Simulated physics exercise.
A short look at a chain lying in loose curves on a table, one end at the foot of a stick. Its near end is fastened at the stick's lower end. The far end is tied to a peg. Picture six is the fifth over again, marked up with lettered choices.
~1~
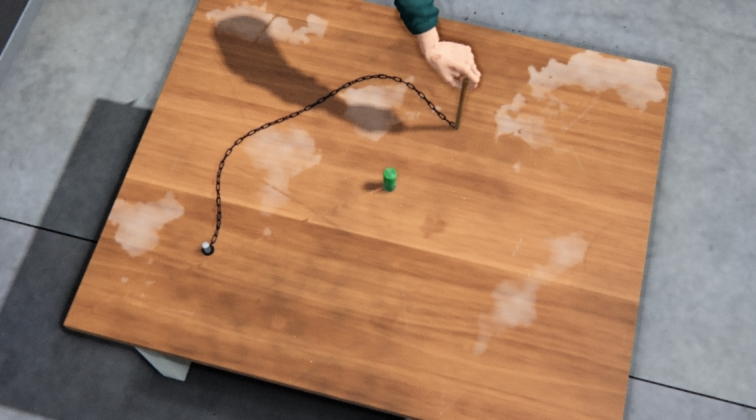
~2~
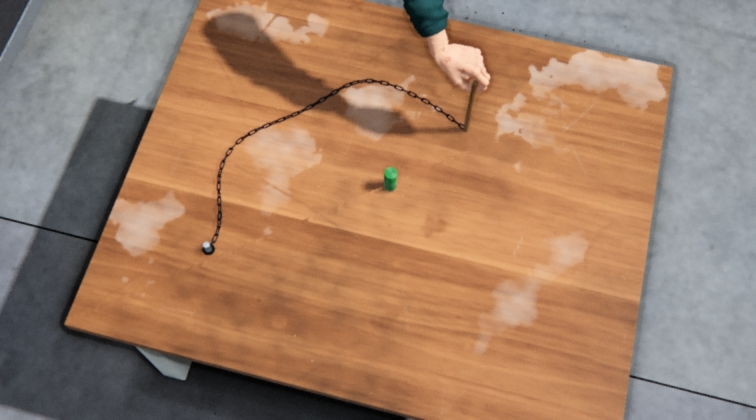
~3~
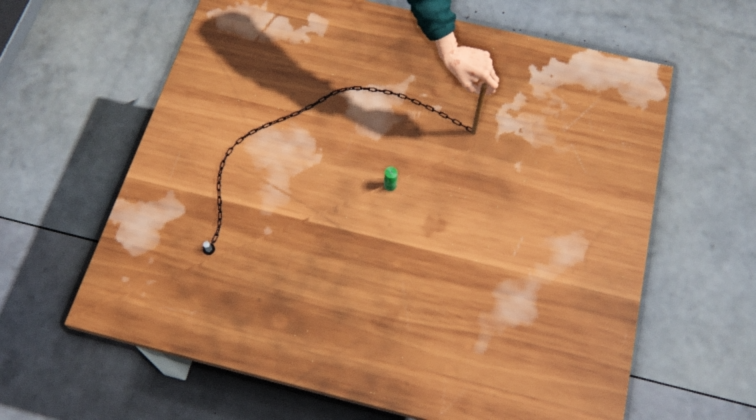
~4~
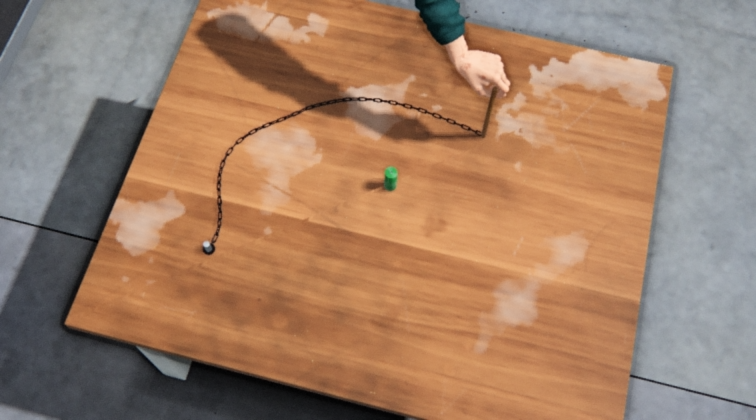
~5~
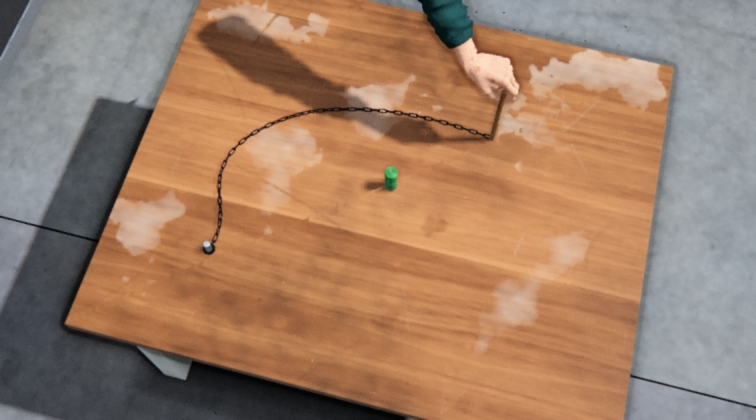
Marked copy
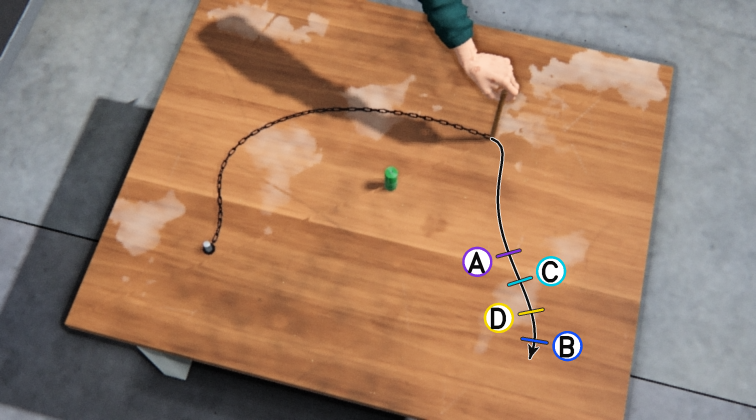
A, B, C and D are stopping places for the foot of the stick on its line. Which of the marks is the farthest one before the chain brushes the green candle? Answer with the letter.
It should halt at A.
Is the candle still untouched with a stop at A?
Yes.
On the marked copy, A at (509, 253); B at (535, 341); C at (520, 281); D at (531, 312); the route from (492, 139) via (505, 242) to (530, 358).
Following A. Soon after the start, foot of the stick (500, 175), middle of the chain (318, 124).
Later, foot of the stick (499, 216), middle of the chain (327, 133).
In the end, foot of the stick (509, 254), middle of the chain (341, 153); nothing has been touched.
As for the rest, B brings the chain against the candle; C brings the chain against the candle; D brings the chain against the candle.
